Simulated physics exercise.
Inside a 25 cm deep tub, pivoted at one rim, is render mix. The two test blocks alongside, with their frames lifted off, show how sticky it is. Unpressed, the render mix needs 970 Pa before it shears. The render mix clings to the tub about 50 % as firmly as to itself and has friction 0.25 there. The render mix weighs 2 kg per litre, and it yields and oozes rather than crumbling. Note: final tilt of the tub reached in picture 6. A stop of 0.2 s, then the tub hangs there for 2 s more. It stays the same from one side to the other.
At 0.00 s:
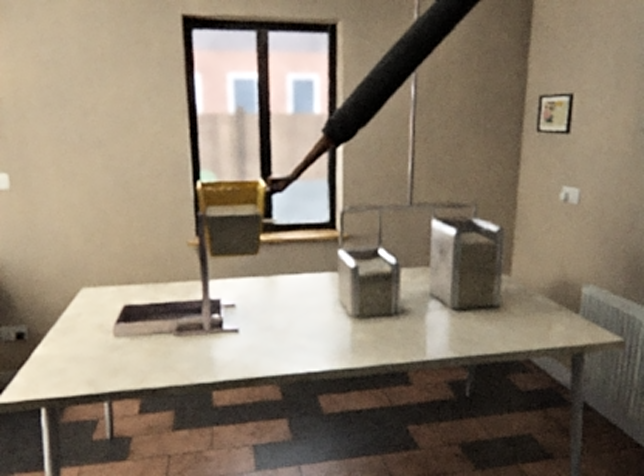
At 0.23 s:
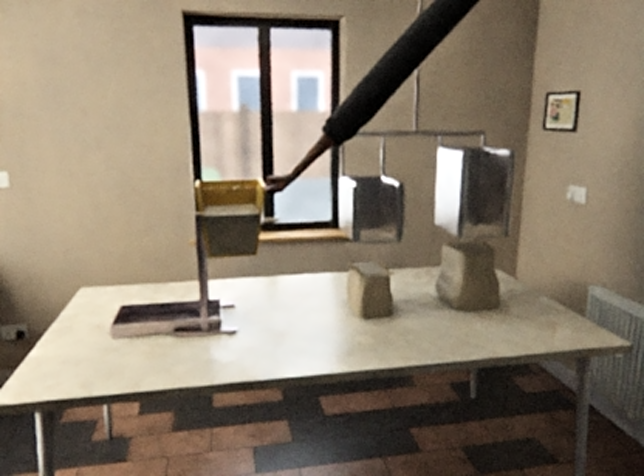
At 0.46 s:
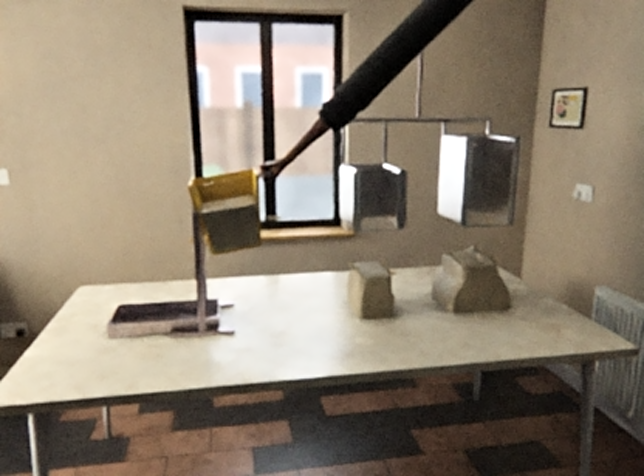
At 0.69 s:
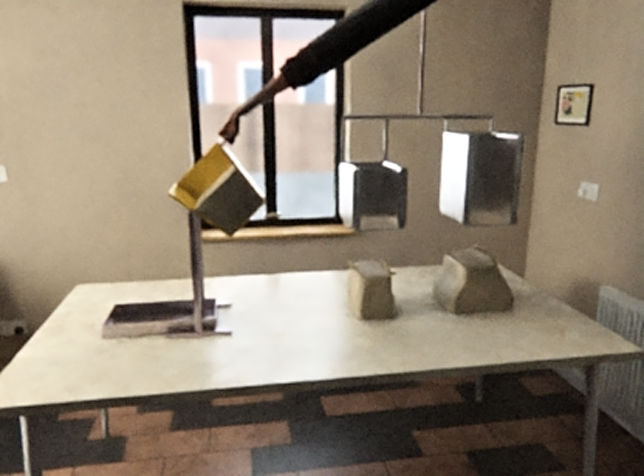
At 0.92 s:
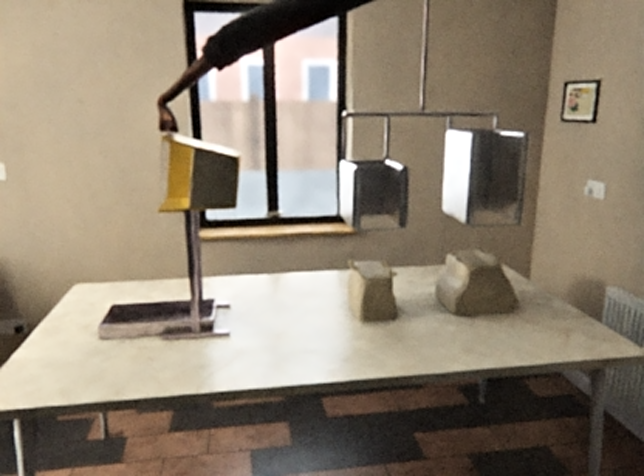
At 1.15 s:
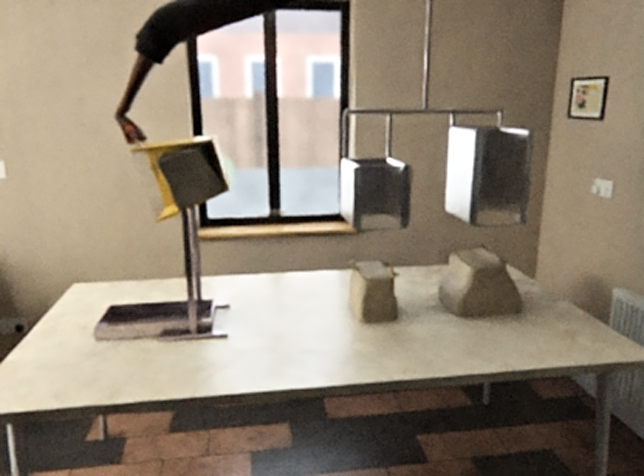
A dark-sleeved arm reaches from the upper right to a yellow tub of grey-brown mix on a stand, above a pale table seen from the front in a beige room with a window. At right, two silvery metal covers rise off two grey-brown blocks, and the larger right one slumps and widens. The hand swings the tub's rim up and over leftward, while the camera shifts slightly.
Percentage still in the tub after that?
Some 0 %.
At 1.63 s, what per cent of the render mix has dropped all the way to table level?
Roughly 0 per cent.
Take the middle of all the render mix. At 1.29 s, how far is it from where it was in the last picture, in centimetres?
About 6 cm.
By 1.29 s, the tub is at 105 degrees and holds 100 %.
By 1.46 s, the tub is at 105 degrees and holds 60 %.
By 1.63 s, the tub is at 105 degrees and holds 19 %.
By 1.80 s, the tub is at 105 degrees and holds 0 %.
By 3.15 s, at the end, the tub is at 105 degrees and holds 0 %.
